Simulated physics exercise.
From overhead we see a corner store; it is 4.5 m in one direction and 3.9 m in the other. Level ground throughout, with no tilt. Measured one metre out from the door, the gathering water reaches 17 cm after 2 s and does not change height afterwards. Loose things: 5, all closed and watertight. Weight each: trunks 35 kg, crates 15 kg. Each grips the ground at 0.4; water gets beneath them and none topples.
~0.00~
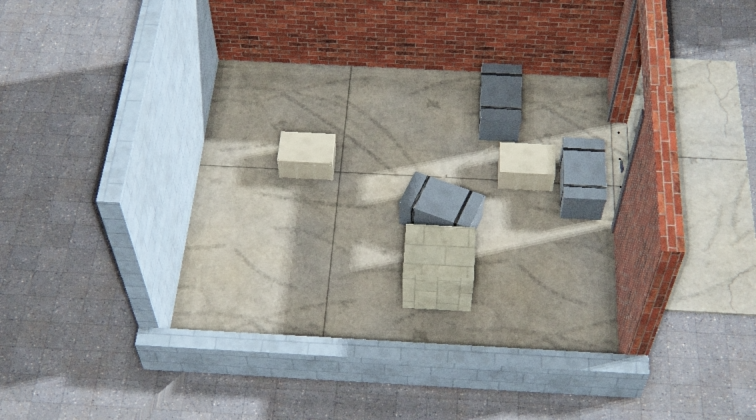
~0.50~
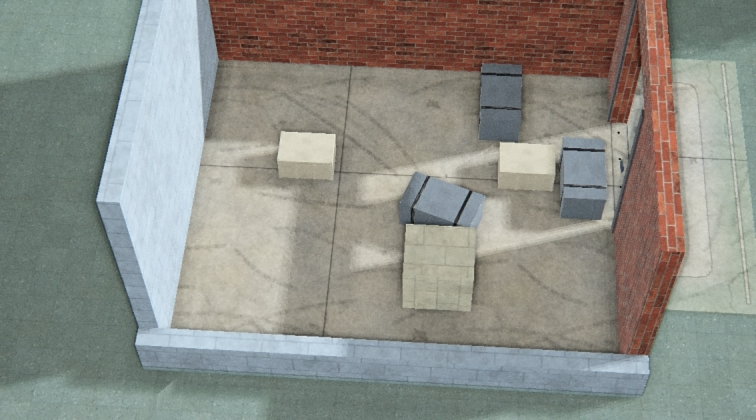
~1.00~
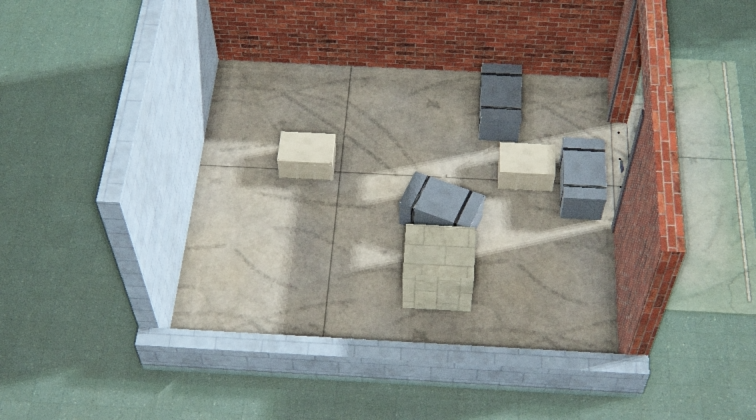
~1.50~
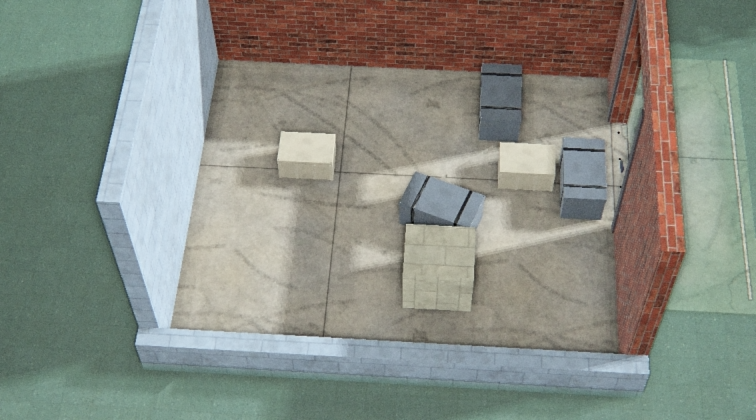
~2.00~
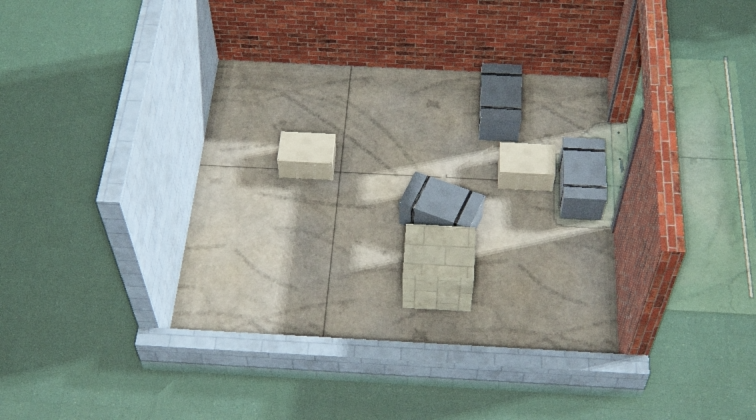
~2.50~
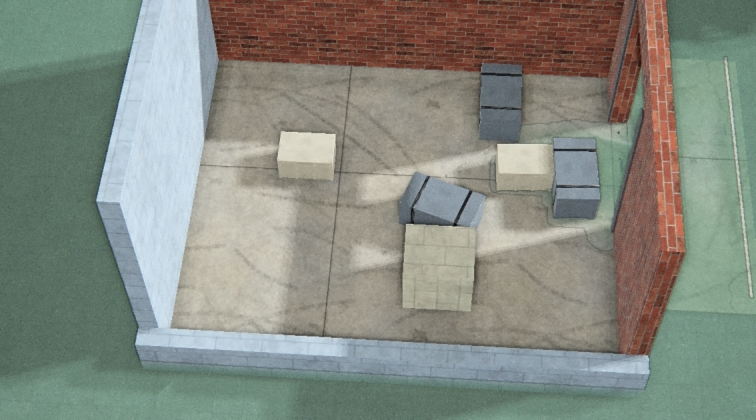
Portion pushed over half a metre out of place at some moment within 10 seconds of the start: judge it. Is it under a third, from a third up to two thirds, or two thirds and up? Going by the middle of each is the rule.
Watching this, the moved portion will sit in the third-to-two-thirds range.
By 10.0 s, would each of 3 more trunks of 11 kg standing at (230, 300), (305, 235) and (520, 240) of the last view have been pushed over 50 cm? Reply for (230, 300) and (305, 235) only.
First one stays within it, second one stays within it.
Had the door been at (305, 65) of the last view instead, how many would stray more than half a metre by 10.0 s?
Then 1 of them would.
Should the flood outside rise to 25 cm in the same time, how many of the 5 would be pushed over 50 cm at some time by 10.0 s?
Then 5 of them.
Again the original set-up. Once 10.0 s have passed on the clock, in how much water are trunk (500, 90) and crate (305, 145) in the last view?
Some 6 cm at the first, some 3 cm at the second.
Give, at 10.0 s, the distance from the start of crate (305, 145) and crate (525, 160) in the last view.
First 0 cm, then 80 cm.
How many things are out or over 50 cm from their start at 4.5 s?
The number I get is 2.
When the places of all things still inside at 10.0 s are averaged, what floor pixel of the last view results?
The average lands around (410, 175).
After 3.5 s 1 of 5 are over 50 cm from their spots; 0 afloat.
After 4.5 s 2 of 5 are over 50 cm from their spots; 0 afloat.
After 7.0 s 3 of 5 are over 50 cm from their spots; 0 afloat.
After 10.0 s 3 of 5 are over 50 cm from their spots, and 3 have been at some point; 0 afloat.
